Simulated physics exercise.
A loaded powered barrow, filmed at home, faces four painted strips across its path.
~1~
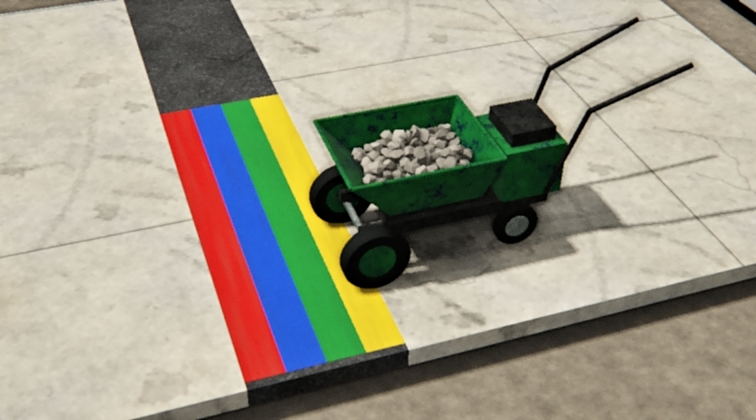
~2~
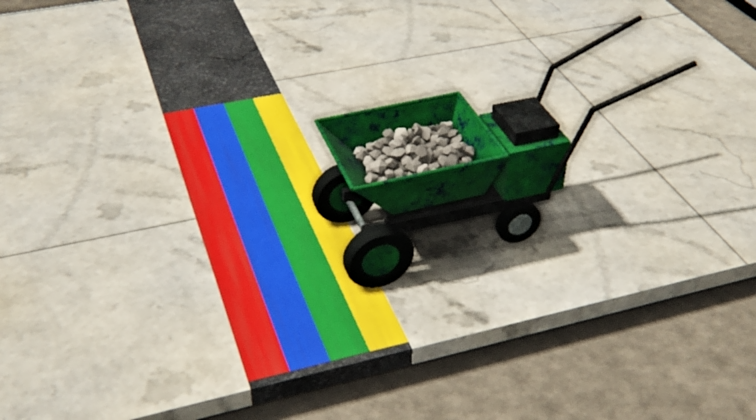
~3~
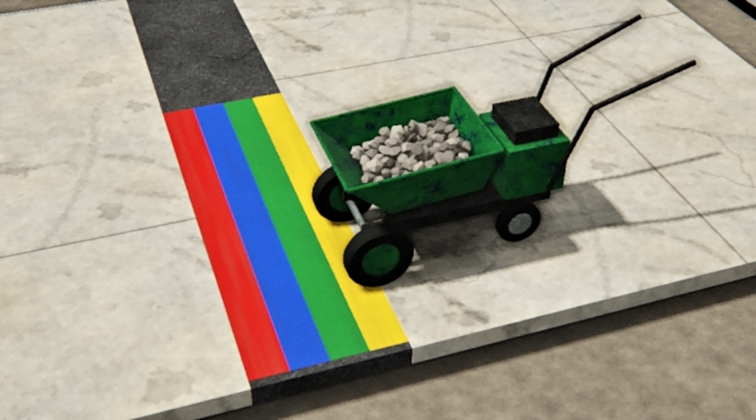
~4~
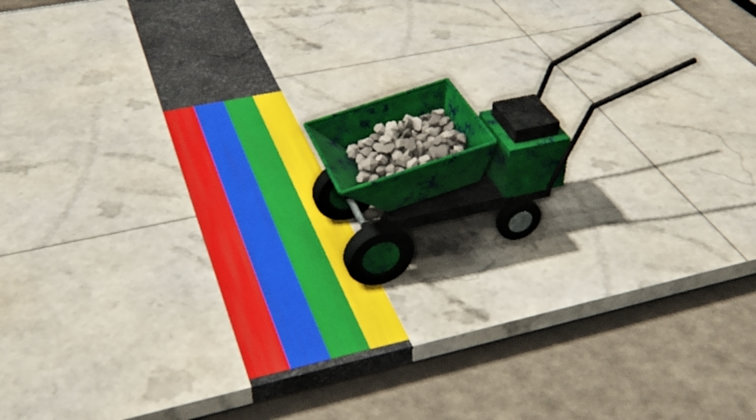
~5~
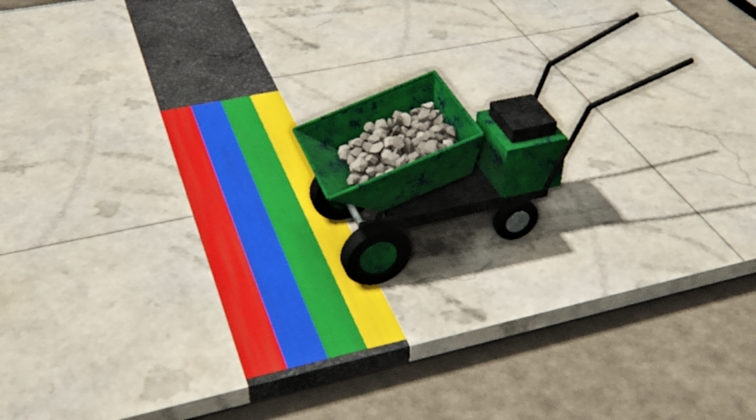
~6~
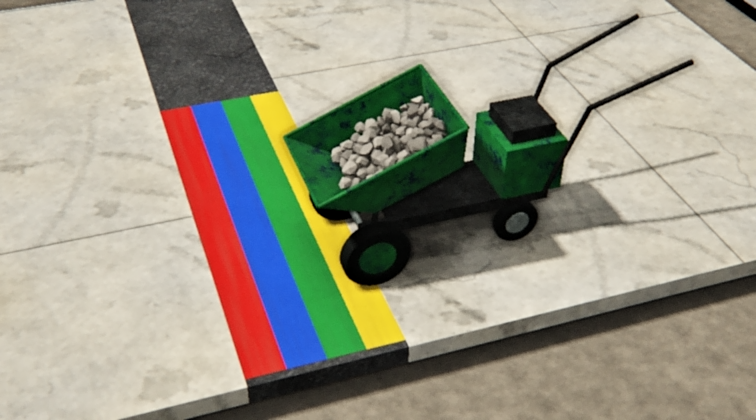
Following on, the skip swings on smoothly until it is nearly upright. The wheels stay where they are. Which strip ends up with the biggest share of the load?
The red strip.
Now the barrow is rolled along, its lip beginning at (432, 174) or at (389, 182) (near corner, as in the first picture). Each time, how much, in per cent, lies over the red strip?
Roughly 10 per cent, and 20 per cent.
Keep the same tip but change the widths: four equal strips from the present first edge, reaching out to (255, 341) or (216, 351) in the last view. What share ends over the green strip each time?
0 per cent, then 0 per cent, roughly.
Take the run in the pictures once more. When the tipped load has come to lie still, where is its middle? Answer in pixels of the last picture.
About (233, 274).
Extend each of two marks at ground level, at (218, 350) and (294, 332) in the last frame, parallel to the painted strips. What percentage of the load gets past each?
Near 10 % and near 90 %, in that order.
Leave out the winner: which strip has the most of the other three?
I'd say that blue strip.
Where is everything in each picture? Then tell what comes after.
Lip of the skip (352, 190), level; top of the load (414, 160), broken stones; yellow strip (369, 313); green strip (332, 322); blue strip (293, 331); red strip (253, 340), in the first frame.
Lip of the skip (353, 189), tipped barely; top of the load (422, 152), in the second frame.
Lip of the skip (348, 191), tipped barely; top of the load (419, 149), in the third frame.
Lip of the skip (341, 193), tipped a little; top of the load (426, 147), in the fourth frame.
Lip of the skip (329, 199), tipped a little; top of the load (424, 136), in the fifth frame.
Lip of the skip (319, 207), tipped clearly; top of the load (428, 133); yellow strip (370, 310); green strip (332, 319); blue strip (293, 328); red strip (253, 337), in the sixth frame.
Just after the last frame, skip tipped steeply; every one in the skip.
A moment on, skip tipped right over; roughly two thirds in the skip; about a tenth over the blue strip; roughly a quarter over the red strip; about a tenth off the paint.
Further on, skip tipped right over; about a tenth in the skip; roughly a quarter over the blue strip; roughly half over the red strip; roughly a quarter off the paint.
When it is over, skip tipped right over; about a tenth in the skip; not one over the yellow strip; not one over the green strip; roughly a quarter over the blue strip; roughly half over the red strip; roughly a quarter off the paint.
